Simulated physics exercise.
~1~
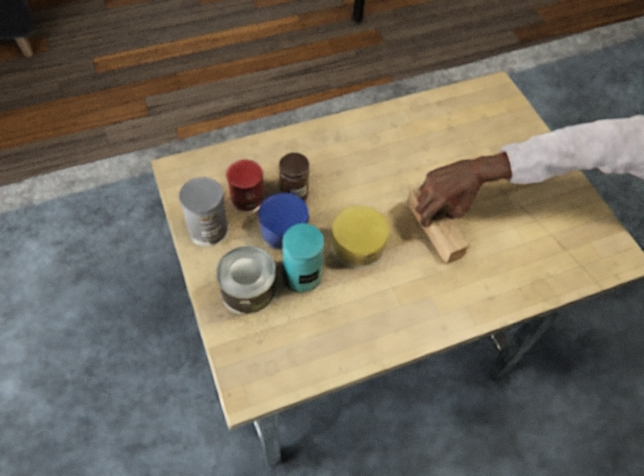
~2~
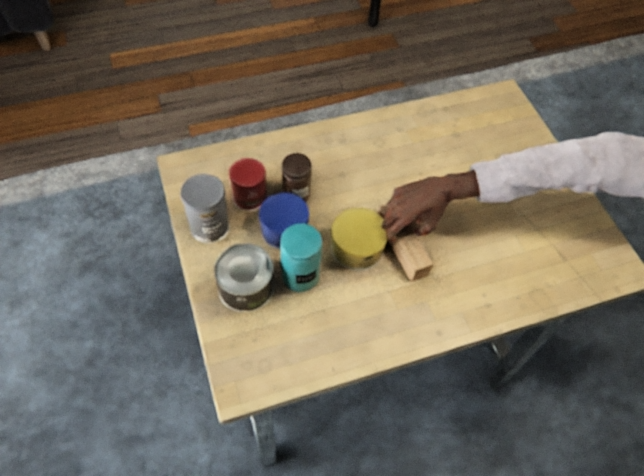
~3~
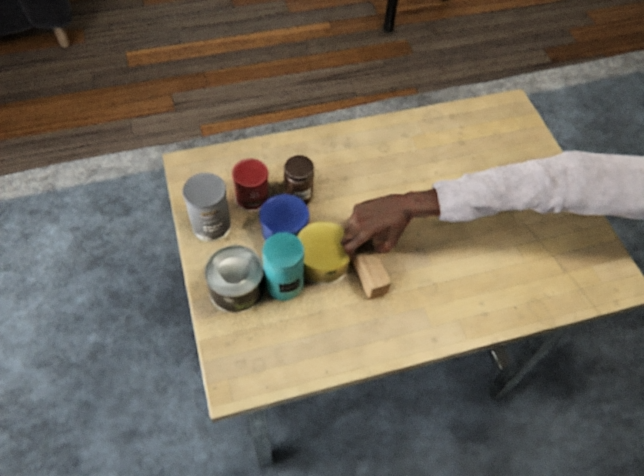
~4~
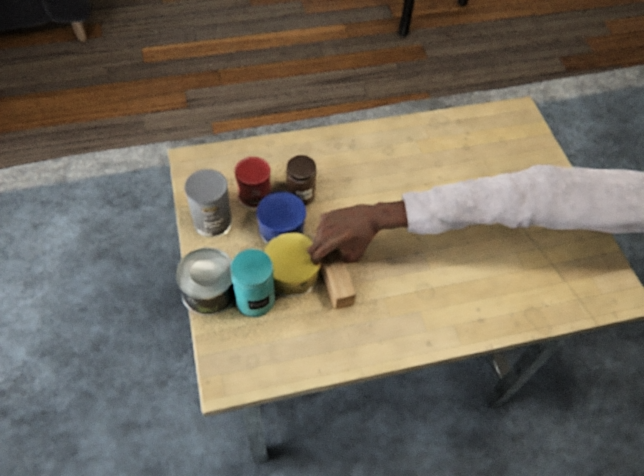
A pale wooden table stands on a blue-grey carpet beside a plank floor, seen from above as the view drifts slightly sideways. Grey, red and brown containers sit at the back of its left end, with a blue tub, a yellow tub, an upright turquoise jar and a dark, silver-topped tub nearer. A hand in a pale sleeve slides a wooden block left up to the yellow tub. The yellow tub moves left, then the turquoise jar and dark tub shift too. Finally, all three sit farther left, the jar still upright, while the others remain in place.
